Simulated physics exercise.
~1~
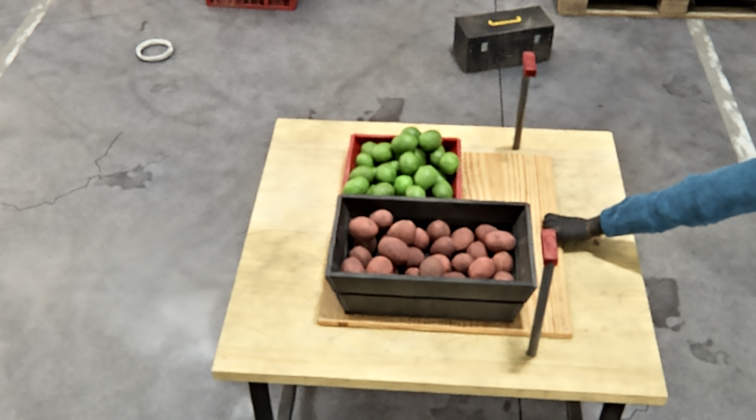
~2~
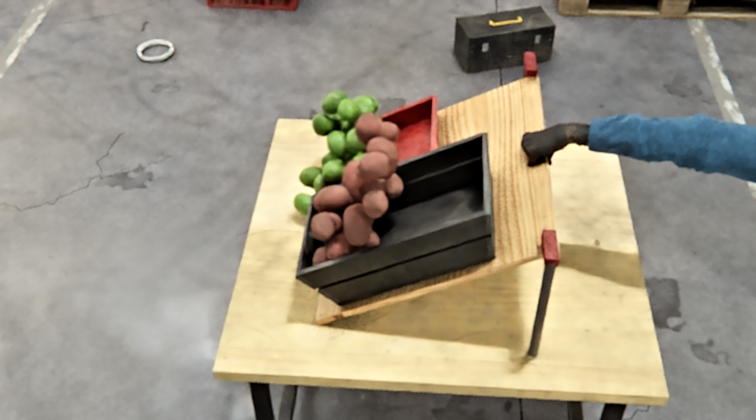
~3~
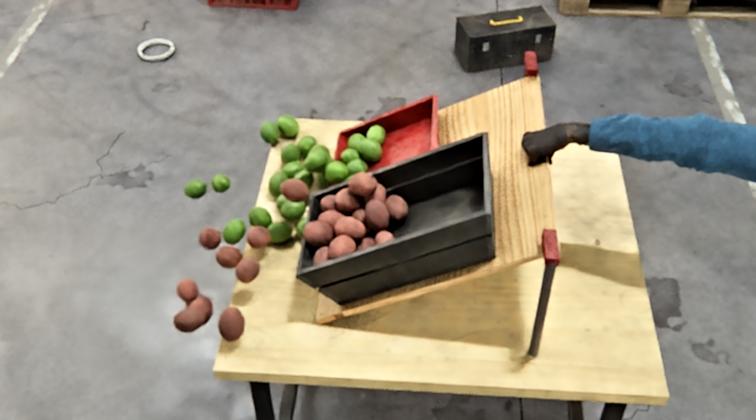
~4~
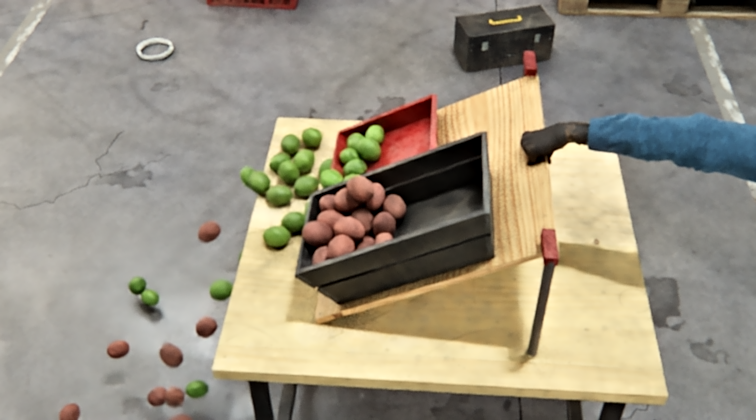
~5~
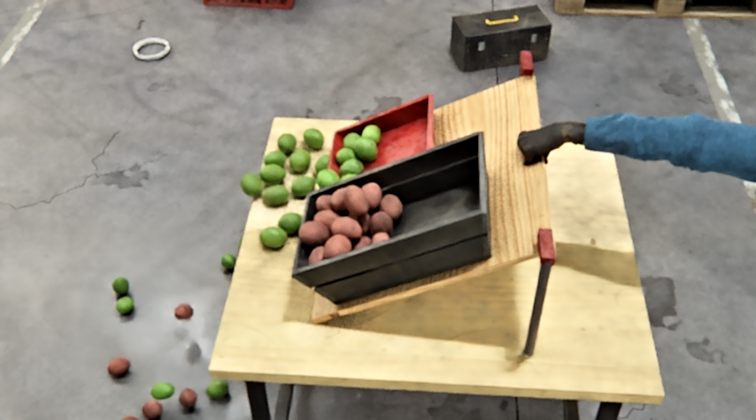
We see a gloved hand swing up the right end of a hinged board on a table, tipping a black box of red potatoes and a red box of limes leftward; many spill onto the table and floor, while some of each stay in the tilted boxes.
